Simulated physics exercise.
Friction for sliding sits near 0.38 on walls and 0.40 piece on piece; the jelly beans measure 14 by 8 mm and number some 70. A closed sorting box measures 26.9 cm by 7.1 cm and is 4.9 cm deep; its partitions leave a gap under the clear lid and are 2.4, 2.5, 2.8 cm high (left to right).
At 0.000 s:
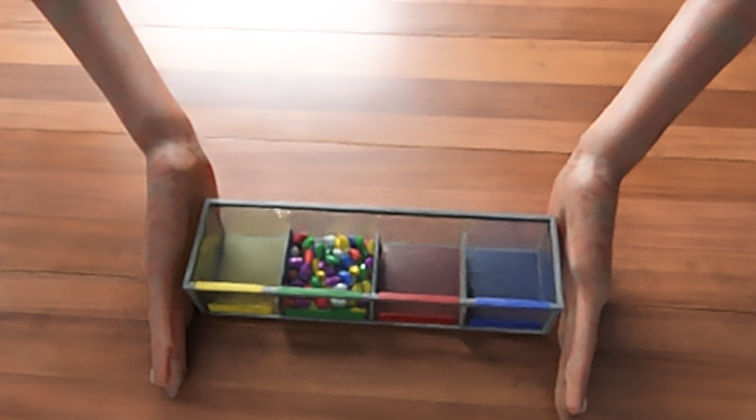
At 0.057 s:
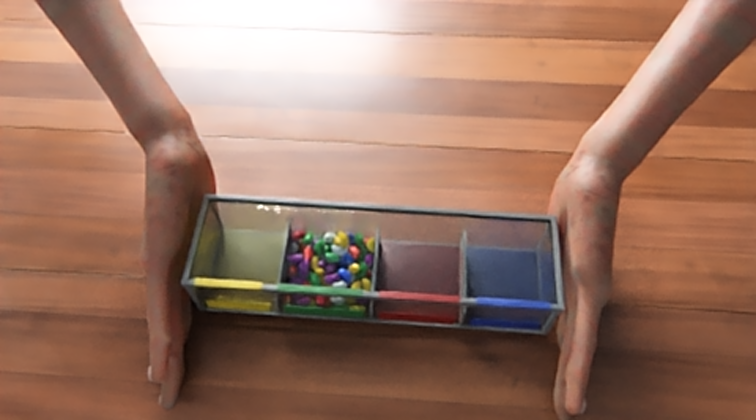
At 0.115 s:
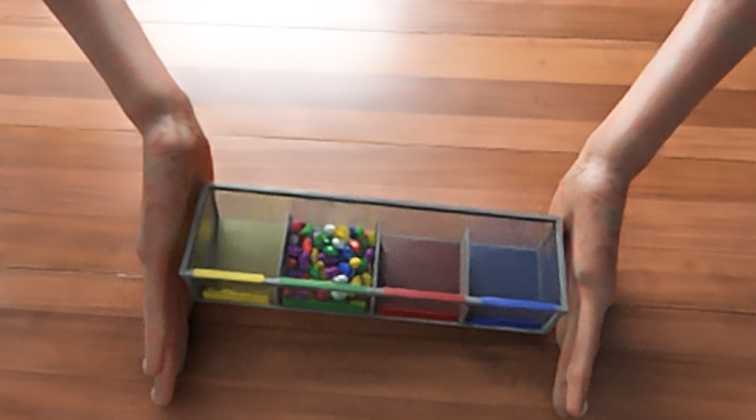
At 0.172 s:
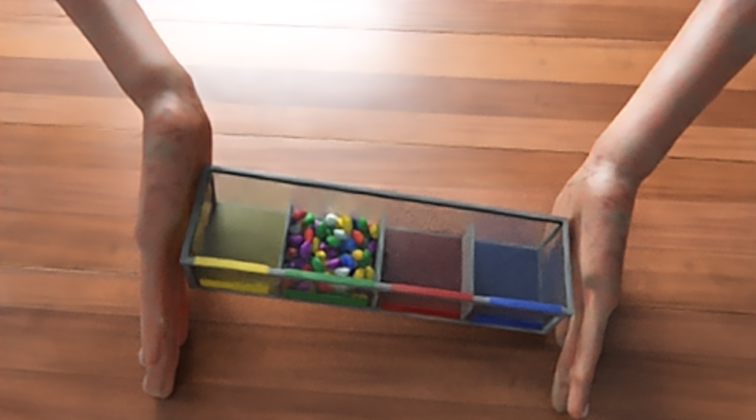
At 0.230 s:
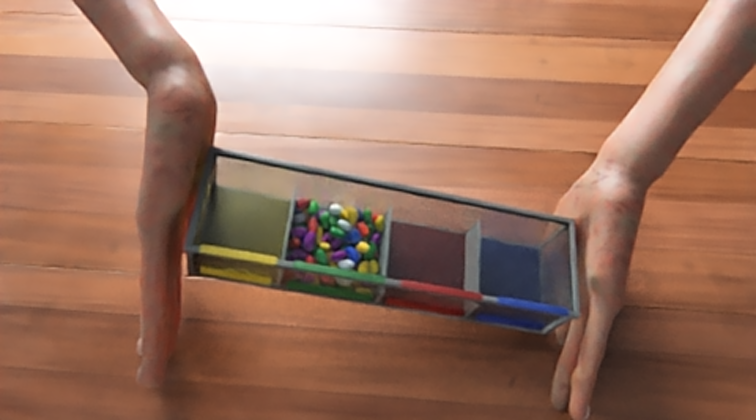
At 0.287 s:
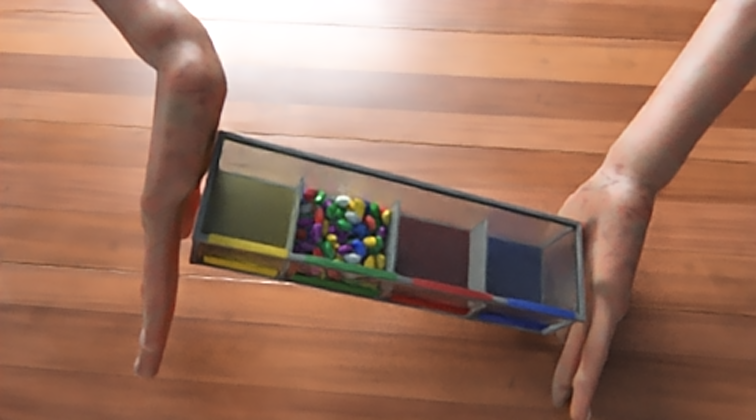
The clip shows two hands holding a clear-lidded box with yellow, green, red and blue compartments, jelly beans filling the green one; the left side rises steadily, tilting the box down to the right while the beans stay in their compartment.
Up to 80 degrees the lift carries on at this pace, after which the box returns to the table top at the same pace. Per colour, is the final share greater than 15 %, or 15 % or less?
Red: Greater than 15 %, blue: Greater than 15 %, green: Greater than 15 %, yellow: 15 % or less.
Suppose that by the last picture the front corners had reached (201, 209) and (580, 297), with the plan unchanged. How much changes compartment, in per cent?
In that case close to 55 per cent.
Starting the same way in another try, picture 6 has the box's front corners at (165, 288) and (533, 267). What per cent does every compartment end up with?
Red 0 %; blue 0 %; green 55 %; yellow 45 %.
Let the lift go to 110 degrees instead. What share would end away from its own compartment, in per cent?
100 percent.
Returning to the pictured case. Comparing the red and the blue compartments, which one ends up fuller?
Blue.
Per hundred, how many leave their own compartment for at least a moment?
Around 55 percent.
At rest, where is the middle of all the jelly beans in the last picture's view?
Approximately (414, 290) in the last picture.
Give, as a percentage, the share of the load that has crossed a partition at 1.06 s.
Near 20 in a hundred.
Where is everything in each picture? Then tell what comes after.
Box tilt 0 degrees, front corners at (190, 284) and (557, 305); green 100 %, in the first picture.
Box tilt 1 degrees, front corners at (189, 281) and (558, 306), in the second picture.
Box tilt 5 degrees, front corners at (187, 271) and (562, 307), lowest corner right front, in the third picture.
Box tilt 10 degrees, front corners at (187, 258) and (567, 310), lowest corner right front, in the fourth picture.
Box tilt 15 degrees, front corners at (192, 245) and (573, 312), lowest corner right front, in the fifth picture.
Box tilt 20 degrees, front corners at (200, 234) and (579, 316), lowest corner right front; green 100 %. Its pace works out near 90 degrees a second, in the sixth picture.
After 1.06 s, tilt 79 degrees; red 20 %, blue 5 %, green 80 %.
After 1.58 s, tilt 34 degrees; red 20 %, blue 30 %, green 45 %.
Then, at 2.16 s, tilt 0 degrees; red 20 %, blue 30 %, green 45 %.
By 2.6 s all is still; red 20 %, blue 30 %, green 45 %, yellow 0 %.
